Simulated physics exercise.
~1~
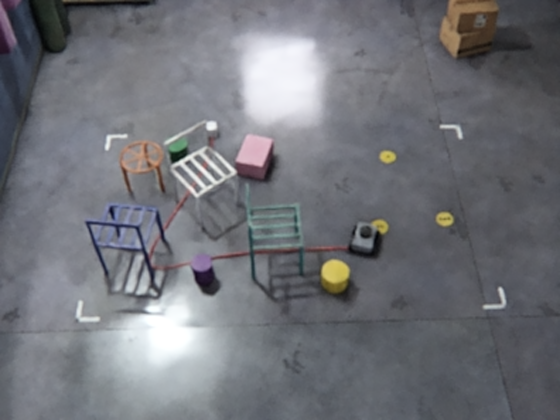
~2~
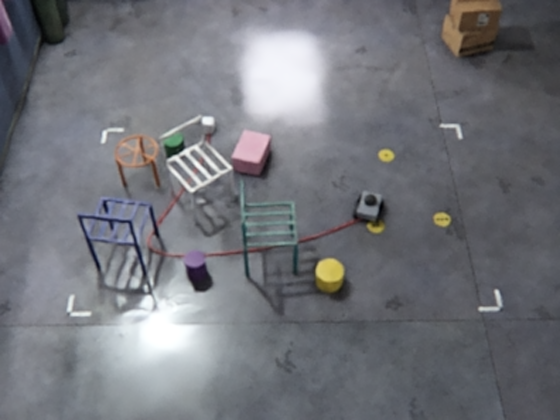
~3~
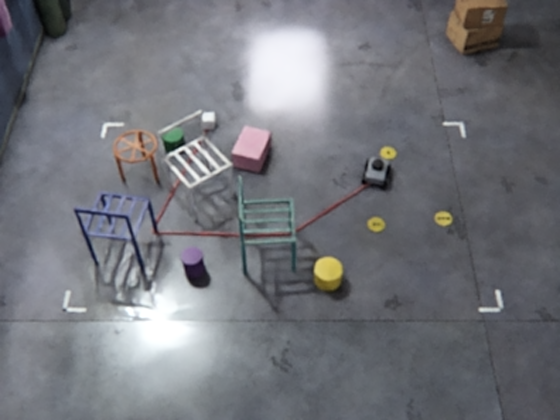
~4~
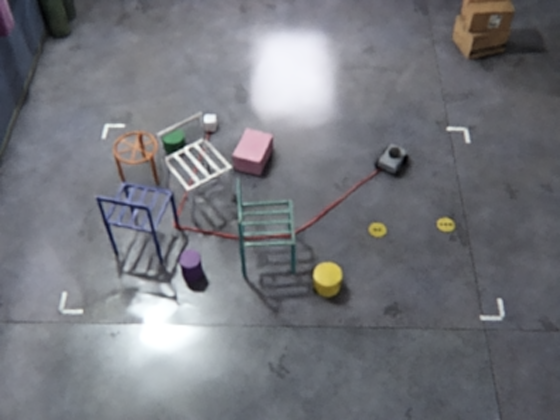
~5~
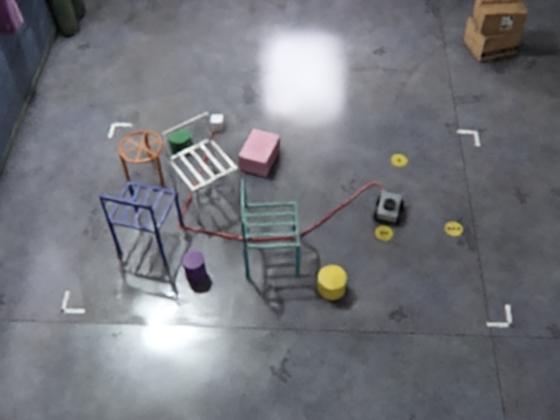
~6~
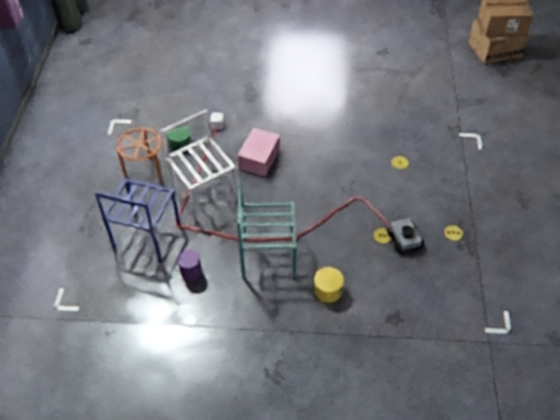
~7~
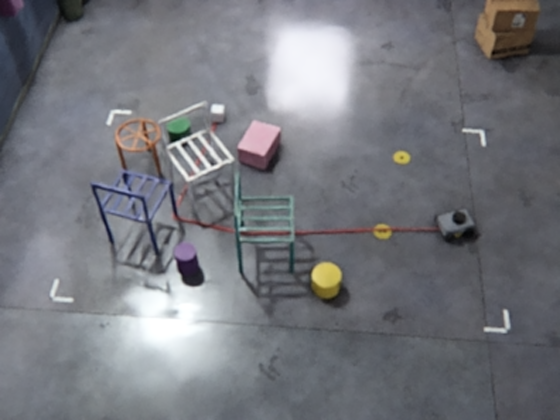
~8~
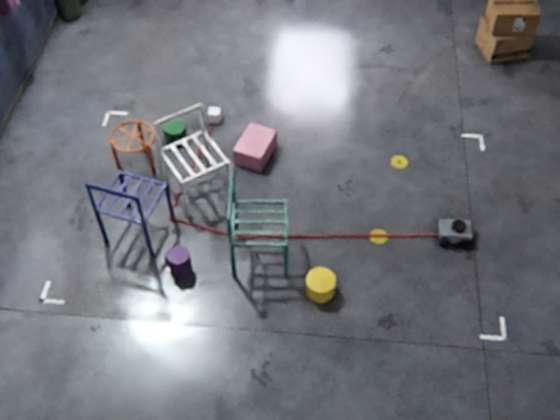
On a concrete floor, a cart trailing a red lead visits yellow marks, shifting the blue chair.
